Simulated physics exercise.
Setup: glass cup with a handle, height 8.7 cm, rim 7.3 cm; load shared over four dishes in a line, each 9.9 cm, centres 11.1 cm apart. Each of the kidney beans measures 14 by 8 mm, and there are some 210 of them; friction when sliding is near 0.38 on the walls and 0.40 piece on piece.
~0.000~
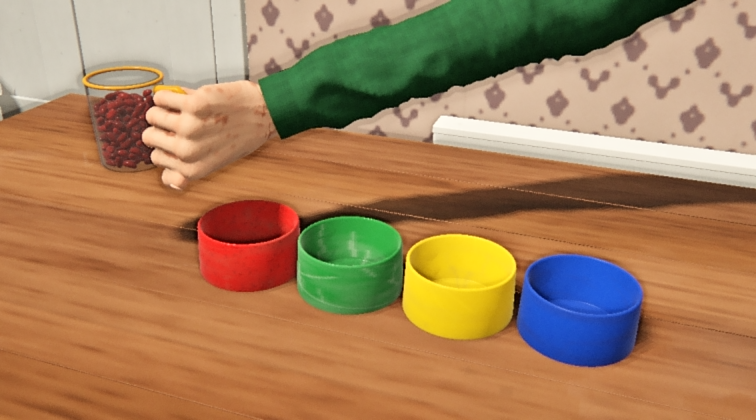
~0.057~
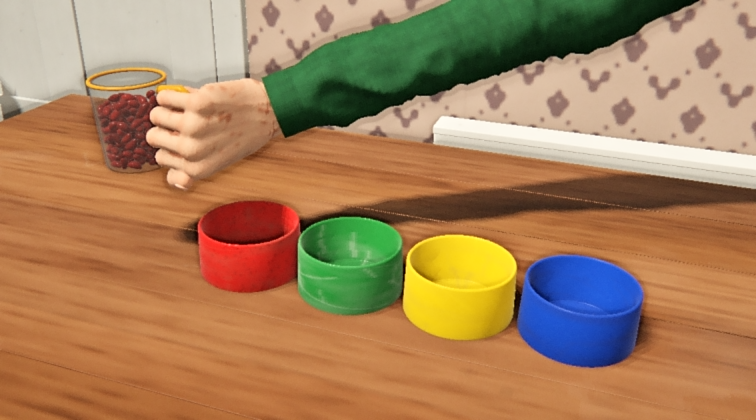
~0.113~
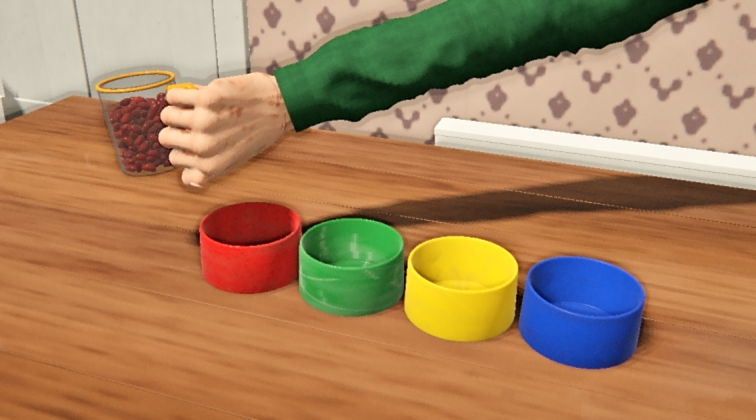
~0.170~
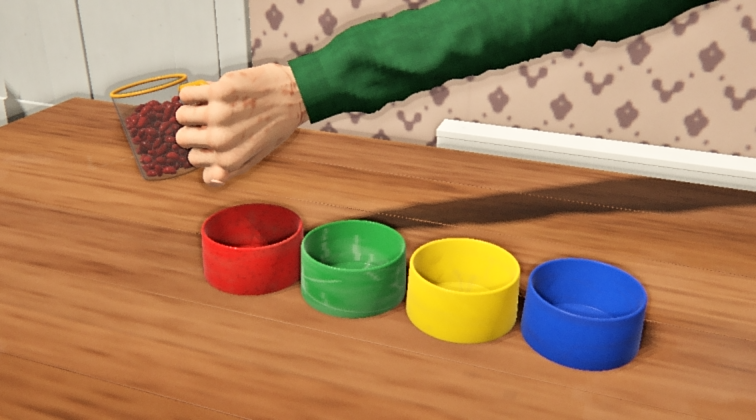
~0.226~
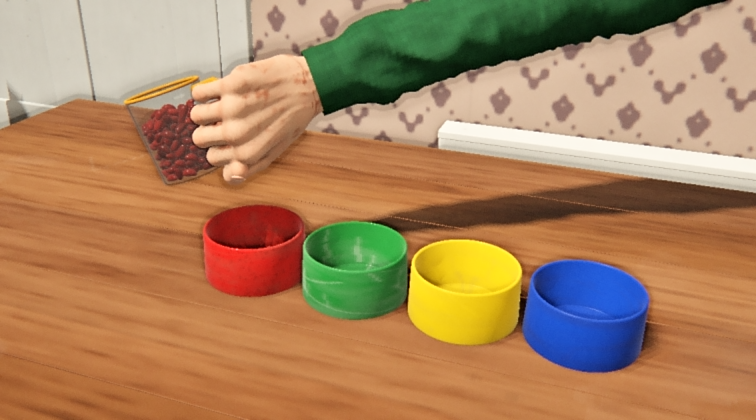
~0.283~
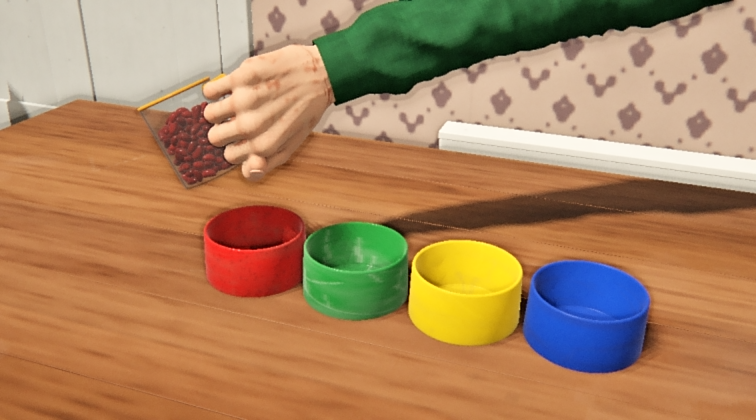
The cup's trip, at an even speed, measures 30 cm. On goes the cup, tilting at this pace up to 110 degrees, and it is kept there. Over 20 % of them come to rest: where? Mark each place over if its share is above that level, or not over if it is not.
Red: Not over, blue: Not over, green: Over, yellow: Not over, counter: Not over.
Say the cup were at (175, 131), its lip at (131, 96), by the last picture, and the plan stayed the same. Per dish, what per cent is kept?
Final shares - red 0 %, blue 0 %, green 100 %, yellow 0 %.
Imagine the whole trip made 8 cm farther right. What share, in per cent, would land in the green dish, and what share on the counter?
Then I'd expect green at 0 and the counter at 10.
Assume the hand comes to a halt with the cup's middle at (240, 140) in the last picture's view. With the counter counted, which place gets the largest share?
That'd be counter, it takes the most.
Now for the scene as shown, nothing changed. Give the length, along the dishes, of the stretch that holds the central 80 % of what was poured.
6 centimetres.
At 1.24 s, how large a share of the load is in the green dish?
Near 25 per cent so far.
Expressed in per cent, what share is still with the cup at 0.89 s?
Roughly 95 percent.
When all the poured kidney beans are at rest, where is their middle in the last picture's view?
Roughly (353, 271).
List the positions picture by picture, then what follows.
The first frame shows cup at (130, 120), tilt 0 degrees, lip at (93, 74), moved 0.0 cm; middle of the pieces at (135, 130); red dish at (249, 222); green dish at (350, 241); yellow dish at (461, 261); blue dish at (583, 284).
The second frame shows cup at (134, 121), tilt 2 degrees, lip at (96, 76), moved 0.4 cm; middle of the pieces at (139, 131).
The third frame shows cup at (146, 124), tilt 6 degrees, lip at (106, 82), moved 1.6 cm; middle of the pieces at (152, 134).
The fourth frame shows cup at (162, 128), tilt 13 degrees, lip at (120, 90), moved 3.4 cm; middle of the pieces at (170, 138).
The fifth frame shows cup at (179, 131), tilt 19 degrees, lip at (134, 98), moved 5.1 cm; middle of the pieces at (187, 142).
The sixth frame shows cup at (195, 134), tilt 26 degrees, lip at (148, 106), moved 6.8 cm; middle of the pieces at (204, 144); red dish at (255, 227); green dish at (356, 246); yellow dish at (467, 267); blue dish at (590, 290). Its pace works out near 115 degrees a second; the hand travels 31 cm a second.
After 0.65 s, tilt 69 degrees; cup holds 100 %.
After 0.89 s, tilt 97 degrees; cup holds 95 %.
After 1.24 s, tilt 110 degrees; cup holds 70 %, green 25 %.
At rest (2.7 s), red 0 %, blue 0 %, green 100 %, yellow 0 %, counter 0 %.
